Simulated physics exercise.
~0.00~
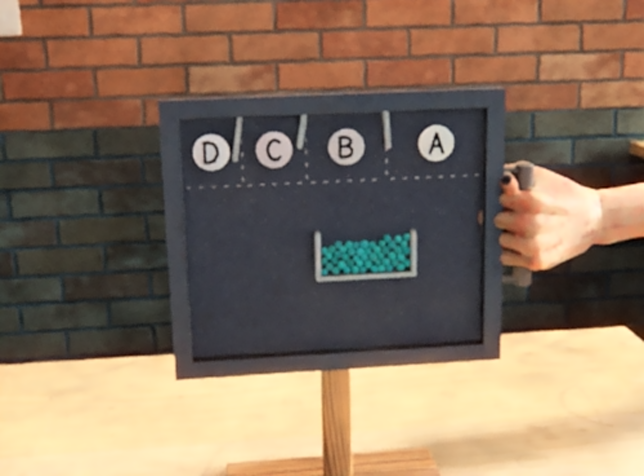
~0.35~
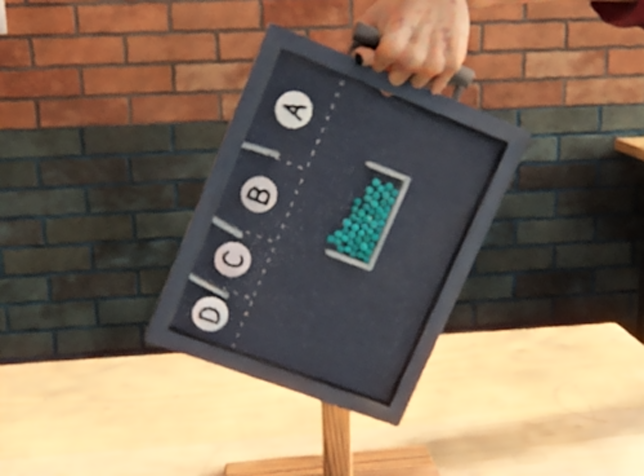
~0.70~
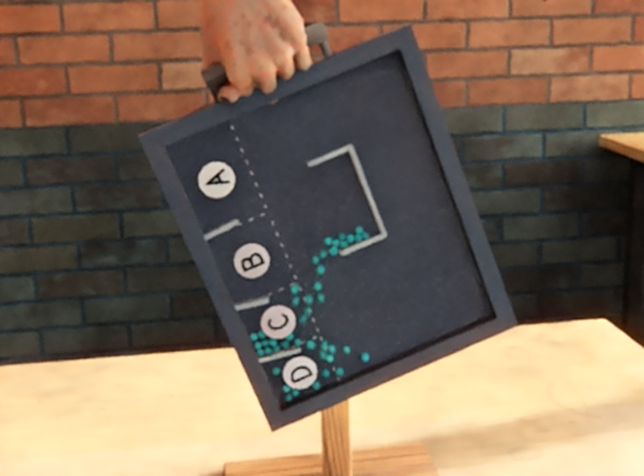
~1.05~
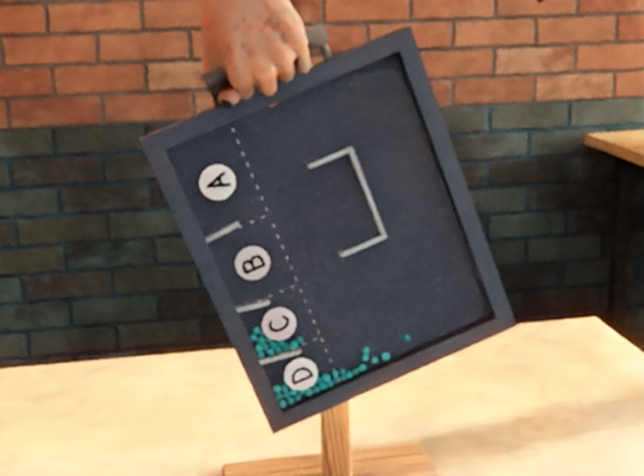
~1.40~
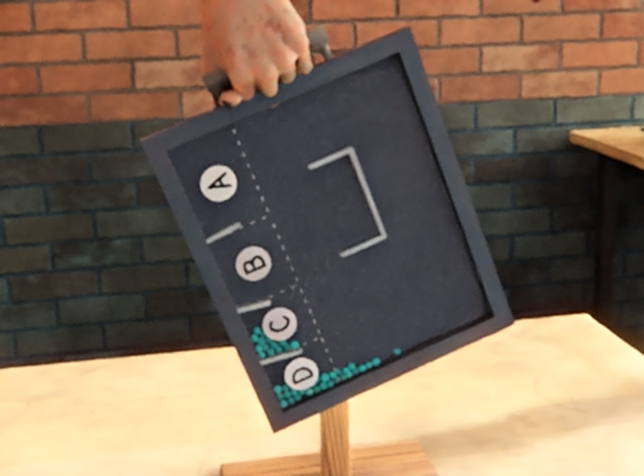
Turquoise beads sit in a small open-topped grey tray at the middle of a dark, square shallow case, seen from the front on a wooden stand over a pale tabletop, with brick walls behind. Pockets lettered D, C, B and A run along its top edge, left to right. A hand gripping the right side turns the case anticlockwise, and the beads slump against the tilting tray. Tipped further, they pour out down to the lower left. They settle mostly in D, with a smaller heap in C and some trailing outside along the lower edge, while A and B stay empty.
